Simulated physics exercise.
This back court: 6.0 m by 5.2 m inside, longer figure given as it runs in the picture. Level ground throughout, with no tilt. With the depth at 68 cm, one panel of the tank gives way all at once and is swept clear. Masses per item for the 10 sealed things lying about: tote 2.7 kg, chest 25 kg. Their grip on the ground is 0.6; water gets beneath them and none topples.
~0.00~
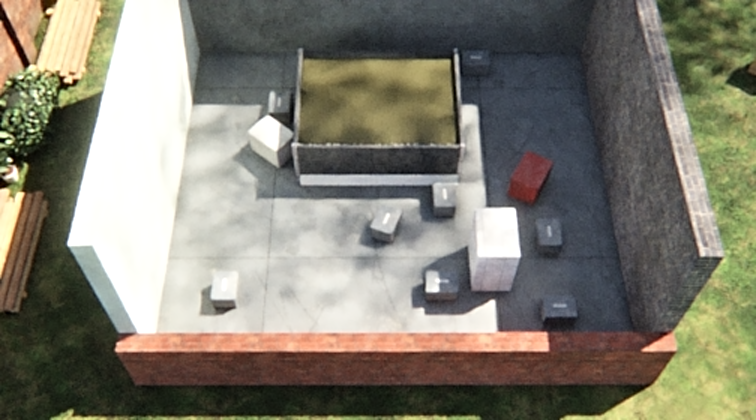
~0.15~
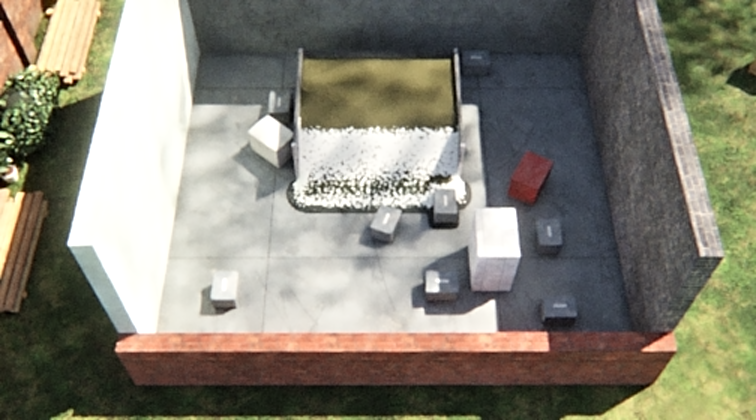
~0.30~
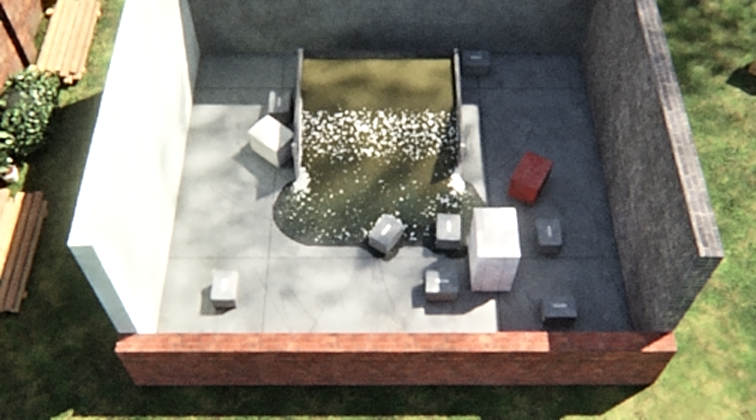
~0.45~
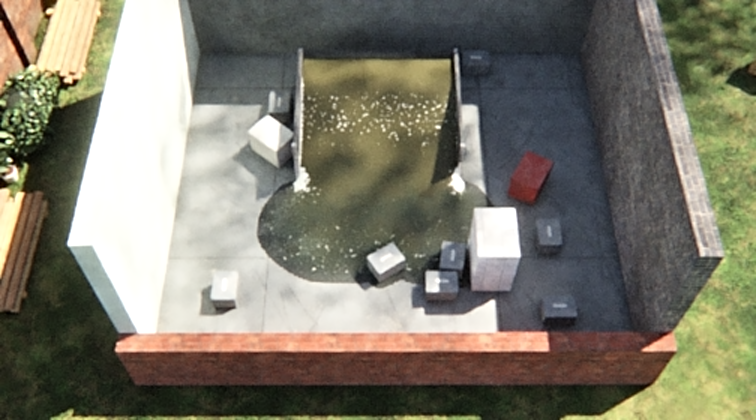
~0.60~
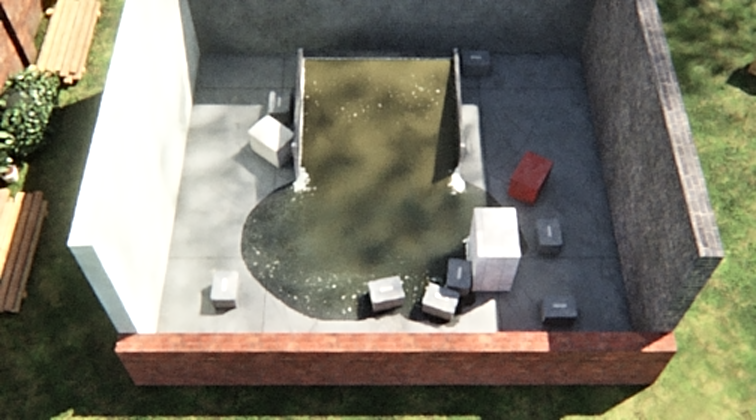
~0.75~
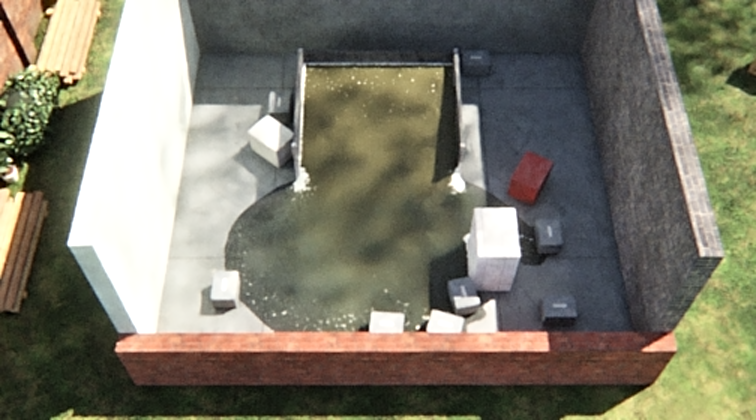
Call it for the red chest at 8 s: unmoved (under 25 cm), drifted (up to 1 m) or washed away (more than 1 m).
Drifted.
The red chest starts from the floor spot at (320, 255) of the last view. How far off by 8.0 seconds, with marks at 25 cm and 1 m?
As it turns out, it is swept away.
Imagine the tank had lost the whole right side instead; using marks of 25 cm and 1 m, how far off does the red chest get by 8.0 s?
The red chest simply gets swept away.
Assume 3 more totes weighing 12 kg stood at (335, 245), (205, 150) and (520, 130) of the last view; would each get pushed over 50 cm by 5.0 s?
From first to last: Surpasses it, surpasses it, does not reach it.
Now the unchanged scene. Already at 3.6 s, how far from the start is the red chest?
It has shifted about 5 cm.
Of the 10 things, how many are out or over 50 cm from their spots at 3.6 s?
The answer is 6.
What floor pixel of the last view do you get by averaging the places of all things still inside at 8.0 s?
I'd say about (437, 129) in the last view.
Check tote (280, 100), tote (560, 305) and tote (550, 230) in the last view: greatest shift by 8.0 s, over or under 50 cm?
In sequence - stayed below the line; crossed the line; crossed the line.
After 1.6 s the red chest is near (533, 170), 0.0 m from its start, aground; 3 afloat.
After 3.6 s the red chest is near (530, 169), 0.0 m from its start, aground; 6 afloat.
After 5.6 s the red chest is near (505, 152), 0.5 m from its start, aground; 7 afloat.
After 8.0 s the red chest is near (506, 153), 0.4 m from its start, aground; 8 afloat.
